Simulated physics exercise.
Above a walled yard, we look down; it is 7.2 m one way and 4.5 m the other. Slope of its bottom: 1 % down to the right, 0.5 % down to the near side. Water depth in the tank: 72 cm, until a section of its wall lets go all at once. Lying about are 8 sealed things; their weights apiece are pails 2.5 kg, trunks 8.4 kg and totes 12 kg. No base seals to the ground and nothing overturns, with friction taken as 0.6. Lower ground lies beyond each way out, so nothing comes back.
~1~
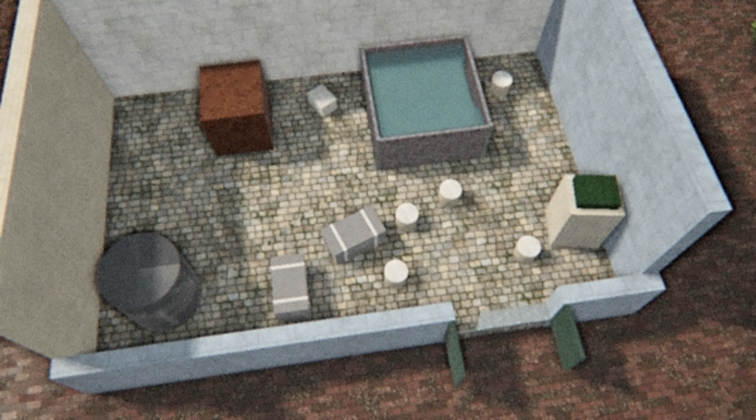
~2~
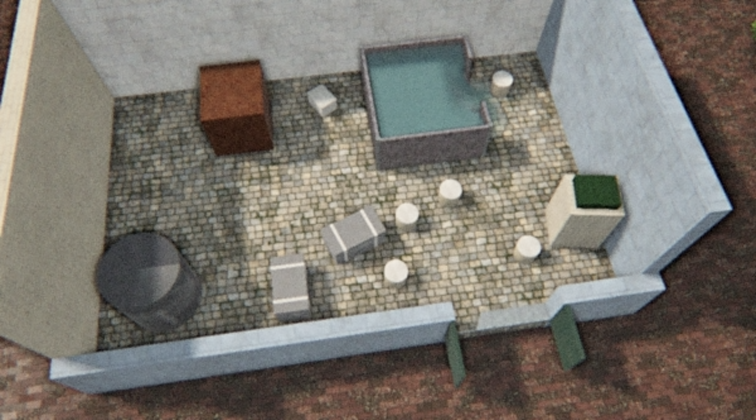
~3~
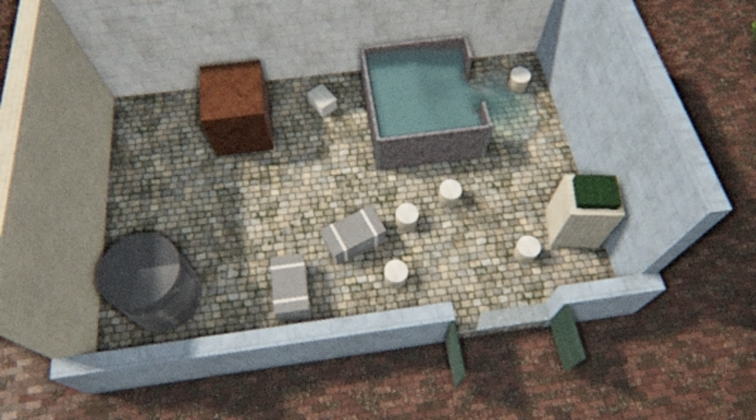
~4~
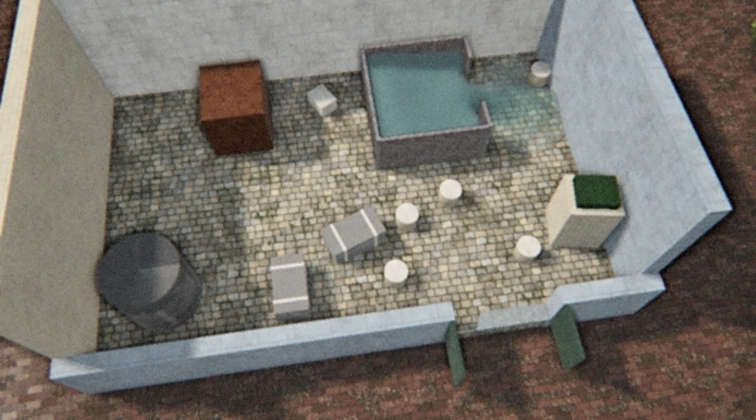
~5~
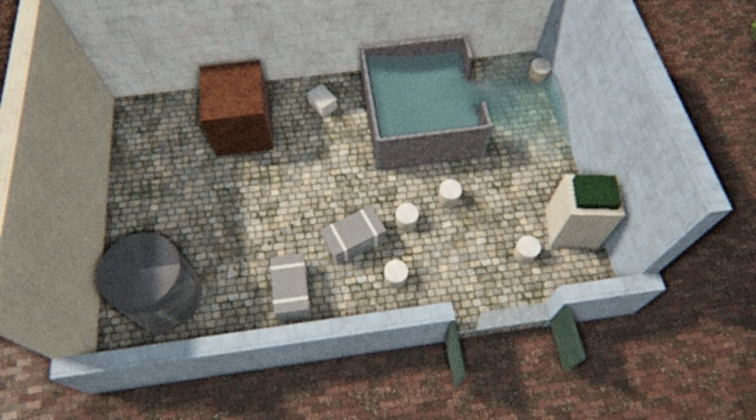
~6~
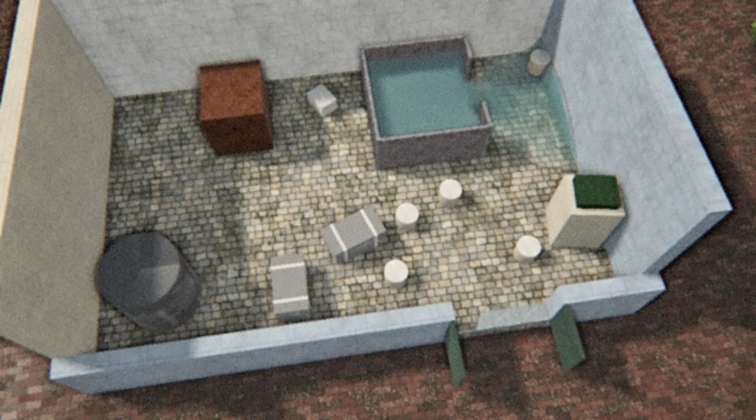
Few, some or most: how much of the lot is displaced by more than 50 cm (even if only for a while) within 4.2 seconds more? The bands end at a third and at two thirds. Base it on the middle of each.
Share: Two thirds or above.
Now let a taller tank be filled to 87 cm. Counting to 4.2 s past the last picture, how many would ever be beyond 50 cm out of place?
Count under that change: 7.
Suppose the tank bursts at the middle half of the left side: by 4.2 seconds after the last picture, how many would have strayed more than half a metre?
The answer then is 2.
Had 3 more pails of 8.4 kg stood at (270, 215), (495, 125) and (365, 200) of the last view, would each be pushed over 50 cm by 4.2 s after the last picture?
In that order: Short of it, over, less.
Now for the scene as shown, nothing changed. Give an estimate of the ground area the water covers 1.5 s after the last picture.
Close to 10.0 m2, I'd say.
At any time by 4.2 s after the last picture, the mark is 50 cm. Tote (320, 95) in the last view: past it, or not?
The answer is smaller.
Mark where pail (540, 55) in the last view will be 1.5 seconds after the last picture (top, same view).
My estimate: Around (483, 66).
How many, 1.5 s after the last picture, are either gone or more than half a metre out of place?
Tally at that time: 0.
Then, 0.4 s after the last picture 1 of 8 are over 50 cm from their spots; 1 afloat.
Then, 1.5 s after the last picture 0 of 8 are over 50 cm from their spots; 1 afloat.
Then, 2.8 s after the last picture 4 of 8 are over 50 cm from their spots; 5 afloat.
Then, 4.2 s after the last picture 6 of 8 are over 50 cm from their spots, and 7 have been at some point; 5 afloat.
